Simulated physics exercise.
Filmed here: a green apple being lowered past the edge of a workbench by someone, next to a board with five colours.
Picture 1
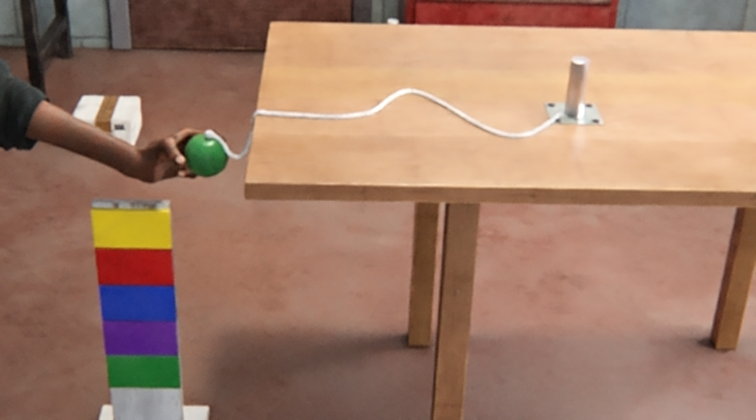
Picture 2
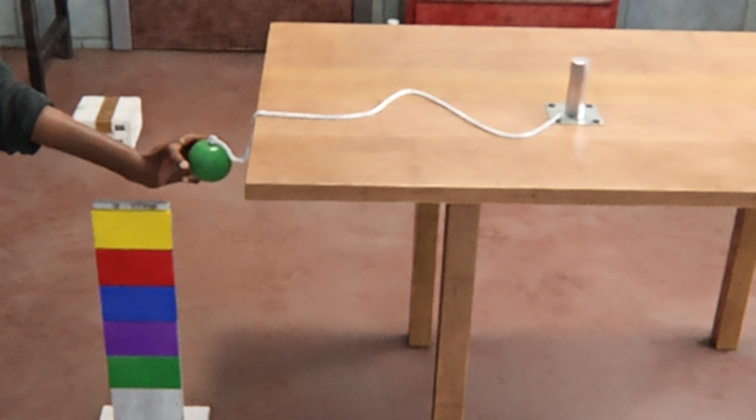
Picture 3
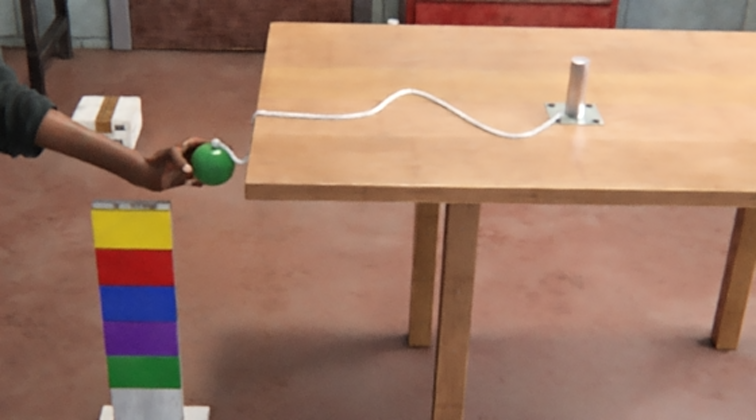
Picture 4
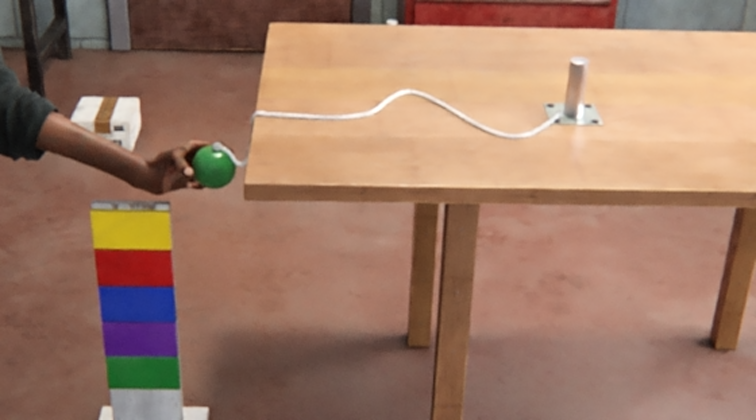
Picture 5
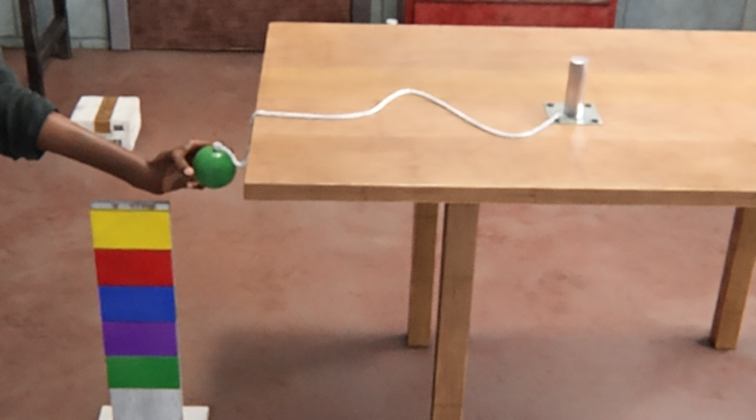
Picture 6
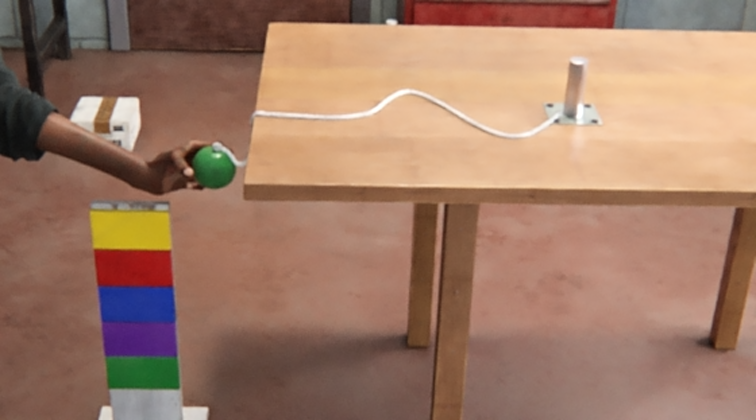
Green ball on a white cord held beside a wooden table, the hand shifting slightly right and down above coloured blocks.
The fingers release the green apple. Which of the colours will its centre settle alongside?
It settles alongside blue.
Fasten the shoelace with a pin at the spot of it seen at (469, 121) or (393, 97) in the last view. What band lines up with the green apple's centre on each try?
Note: Try 1 red; try 2 yellow.
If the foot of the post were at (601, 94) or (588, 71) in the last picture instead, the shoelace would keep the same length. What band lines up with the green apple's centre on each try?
First try: Red; second try: Red.
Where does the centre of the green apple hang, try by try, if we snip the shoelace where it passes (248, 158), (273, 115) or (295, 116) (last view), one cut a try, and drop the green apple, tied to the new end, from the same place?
Try 1: About (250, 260). Try 2: About (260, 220). Try 3: About (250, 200).
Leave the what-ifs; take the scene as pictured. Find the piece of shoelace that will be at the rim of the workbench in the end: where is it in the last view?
It is around (367, 114).
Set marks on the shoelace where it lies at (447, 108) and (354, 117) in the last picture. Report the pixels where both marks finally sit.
They end up at (387, 110) and (254, 123).
A little later, apple near (230, 297); level with blue.
Next, apple near (293, 298); level with blue.
Later still, apple near (234, 307); level with blue.
When it is over, apple near (252, 307); level with blue. Its centre hangs level with the blue band.
